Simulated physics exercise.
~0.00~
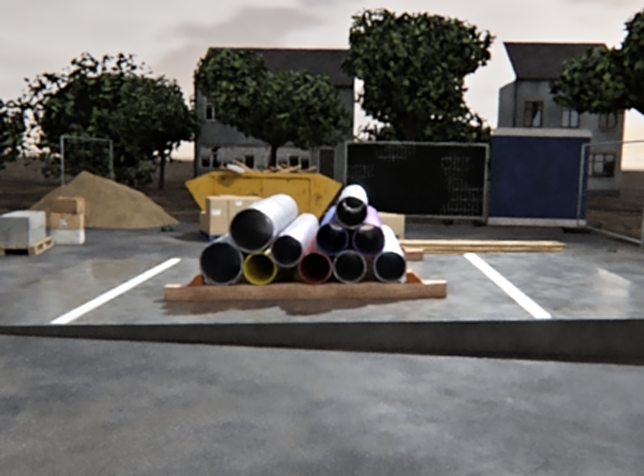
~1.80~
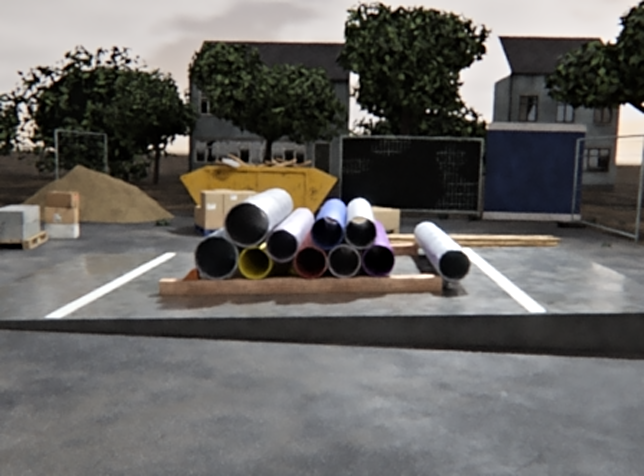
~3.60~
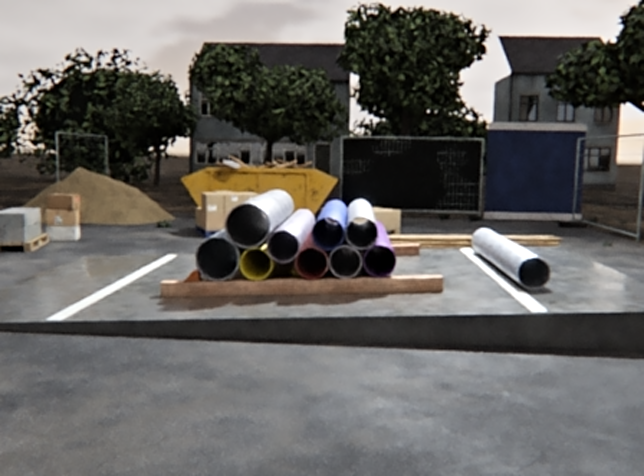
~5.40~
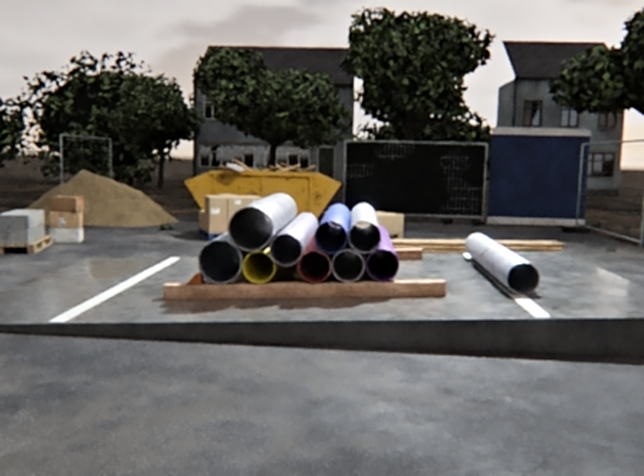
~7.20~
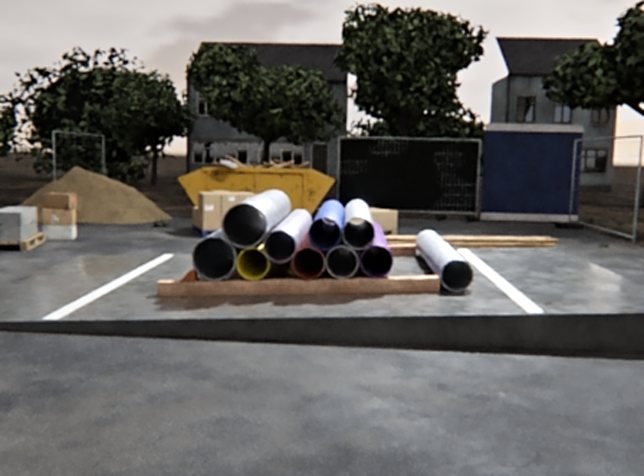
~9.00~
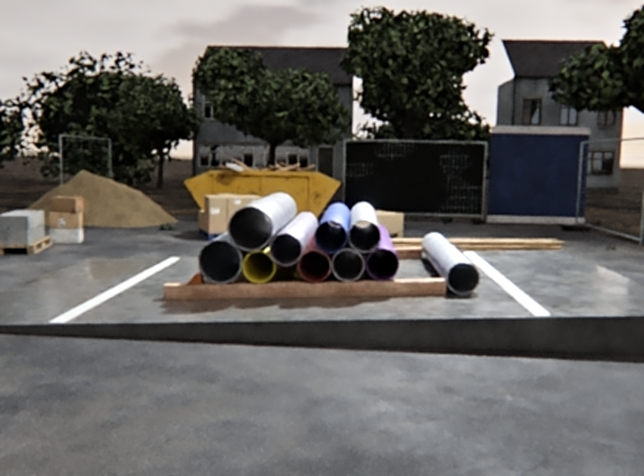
A paved yard is seen from ground level by a slightly swaying camera, with a sand heap, a yellow skip, a dark container, a blue cabin, trees and houses behind. Steel pipes, mostly grey with yellow, red, purple and blue ones among them, are stacked on timber between two white lines. The right side of the stack gives way, and the purple pipe drops down and right onto the timber. A pale grey pipe rolls off to the right, crosses the right line, then rolls back. It ends beside the timber's right end, the others still stacked.
